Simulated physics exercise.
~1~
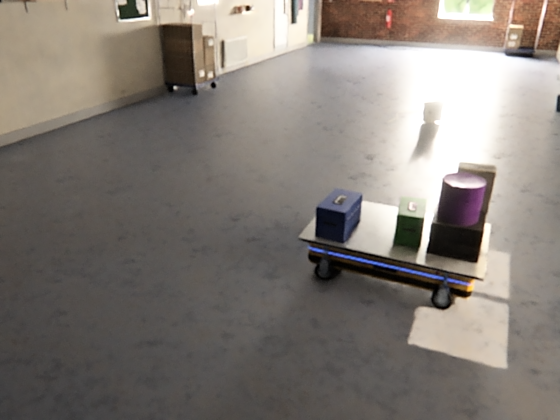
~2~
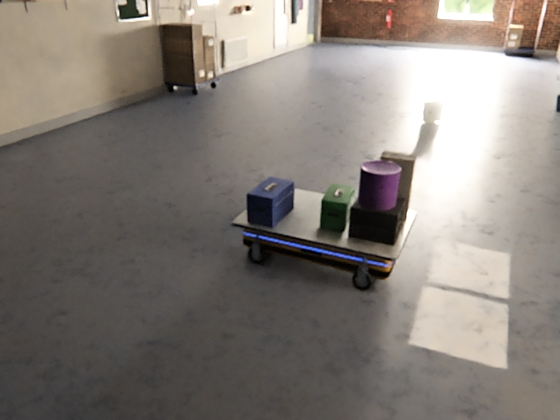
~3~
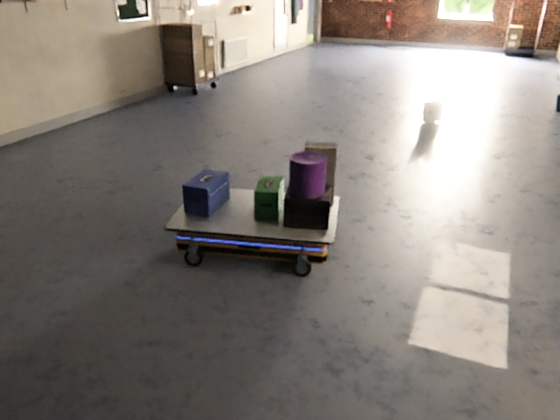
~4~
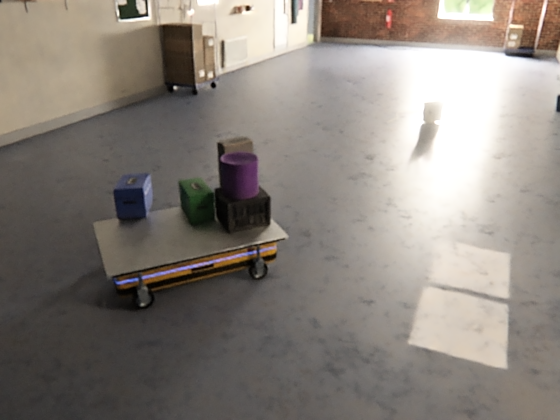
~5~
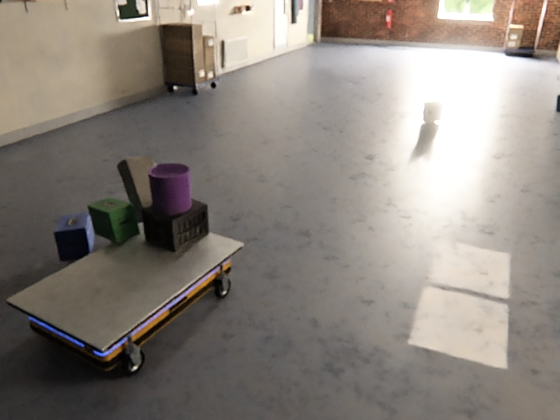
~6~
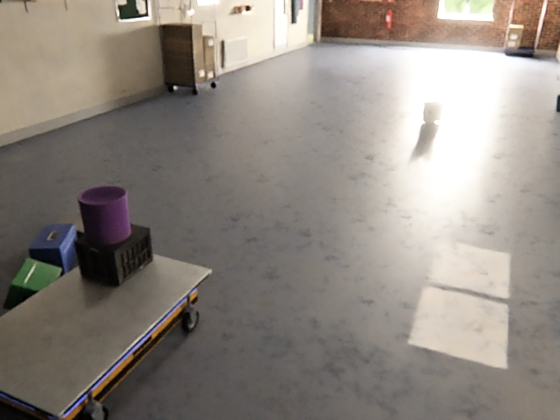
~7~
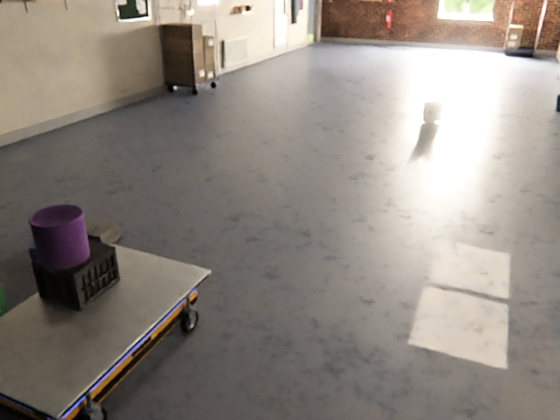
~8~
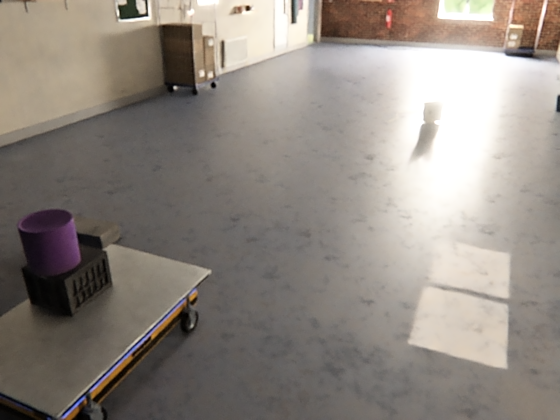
A flat robot cart carrying boxes, toolboxes and a purple pail rolled left across the floor, then swung toward the camera, spilling the blue and green toolboxes and grey box before it stopped, with the pail still atop the black crate on its deck.
